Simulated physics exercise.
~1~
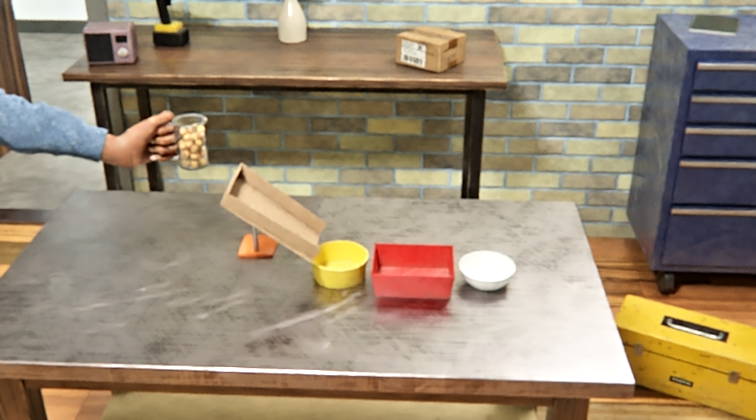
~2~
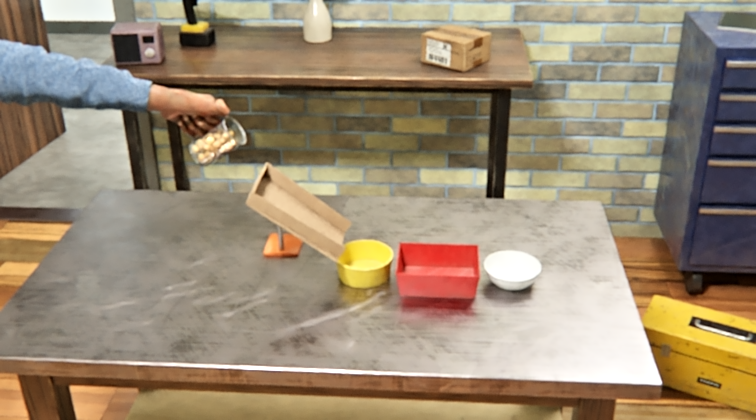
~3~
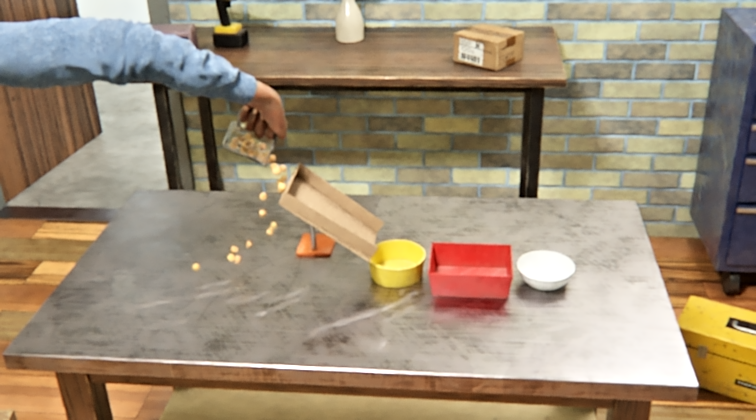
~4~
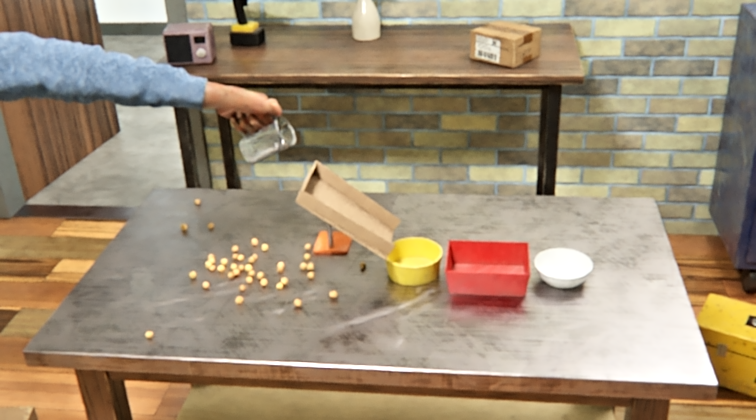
We see a hand move a clear cup of round wooden beads toward a tilted wooden tray and tip it, spilling the beads beside the ramp; they end up scattered across the tabletop, left of the yellow dish, red tin and white bowl.
